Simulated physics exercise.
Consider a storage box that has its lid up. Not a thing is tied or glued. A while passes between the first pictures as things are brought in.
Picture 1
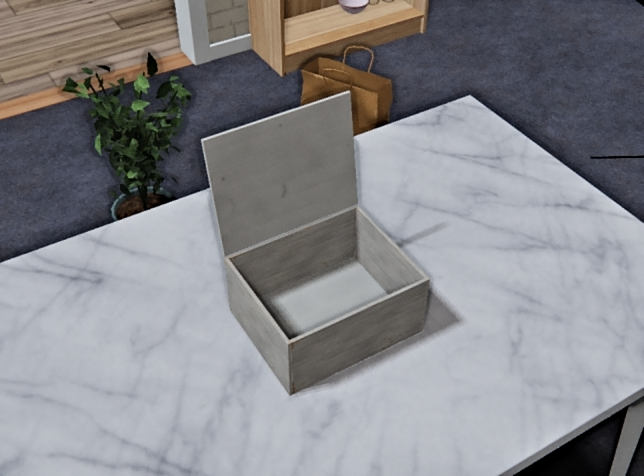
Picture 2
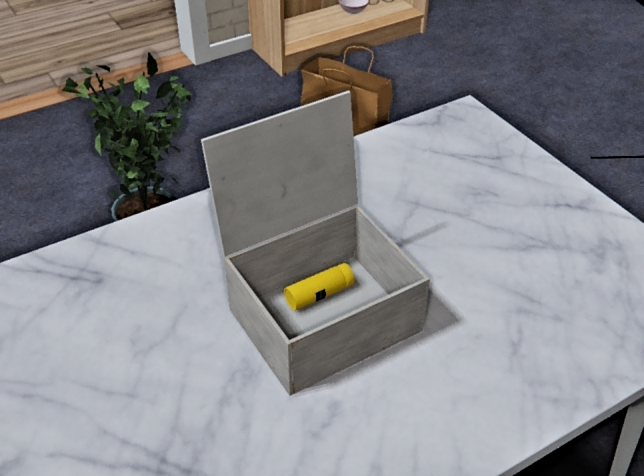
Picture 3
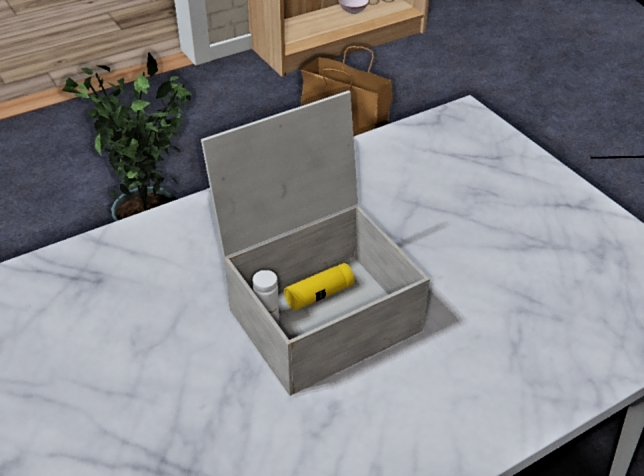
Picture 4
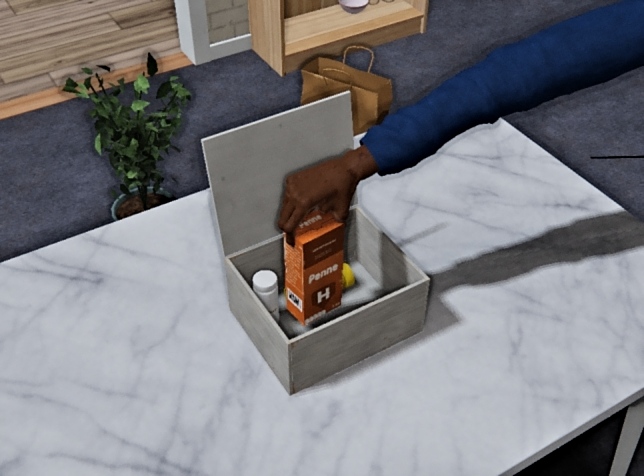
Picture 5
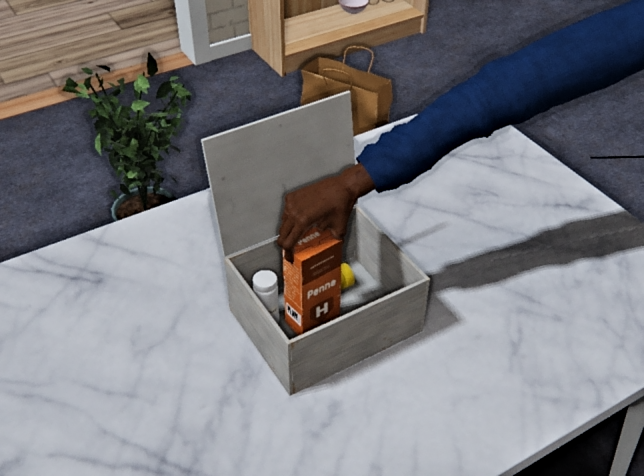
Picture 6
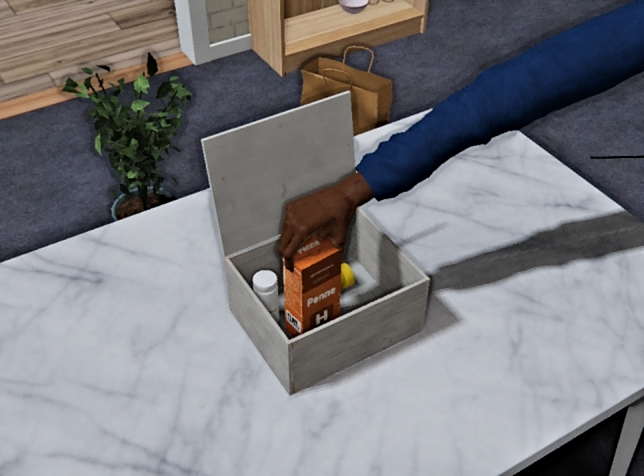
A hand lowers an orange carton into the open gray box beside a white-capped bottle.
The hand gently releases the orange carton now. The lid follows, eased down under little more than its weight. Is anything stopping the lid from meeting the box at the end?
Yes, the lid is kept from closing.
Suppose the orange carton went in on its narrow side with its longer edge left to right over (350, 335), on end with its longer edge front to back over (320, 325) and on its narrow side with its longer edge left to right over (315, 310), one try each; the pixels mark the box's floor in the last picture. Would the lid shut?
Going through the three tries, the lid settles all the way, then hangs open, then settles all the way.
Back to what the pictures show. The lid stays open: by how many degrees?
I'd put it at roughly 35°.
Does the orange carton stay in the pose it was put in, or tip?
Once everything settles, it keeps its original angle.
Then, 1.10 s past the last view, lid starting down.
Then, 1.40 s past the last view, lid 74° above the rim.
Then, 1.60 s past the last view, lid 57° above the rim.
Then, 1.80 s past the last view, lid 37° above the rim.
Finally, lid 36° above the rim; all 3 still in place. Final places as the last picture's camera would see them, orange carton near (313, 291).
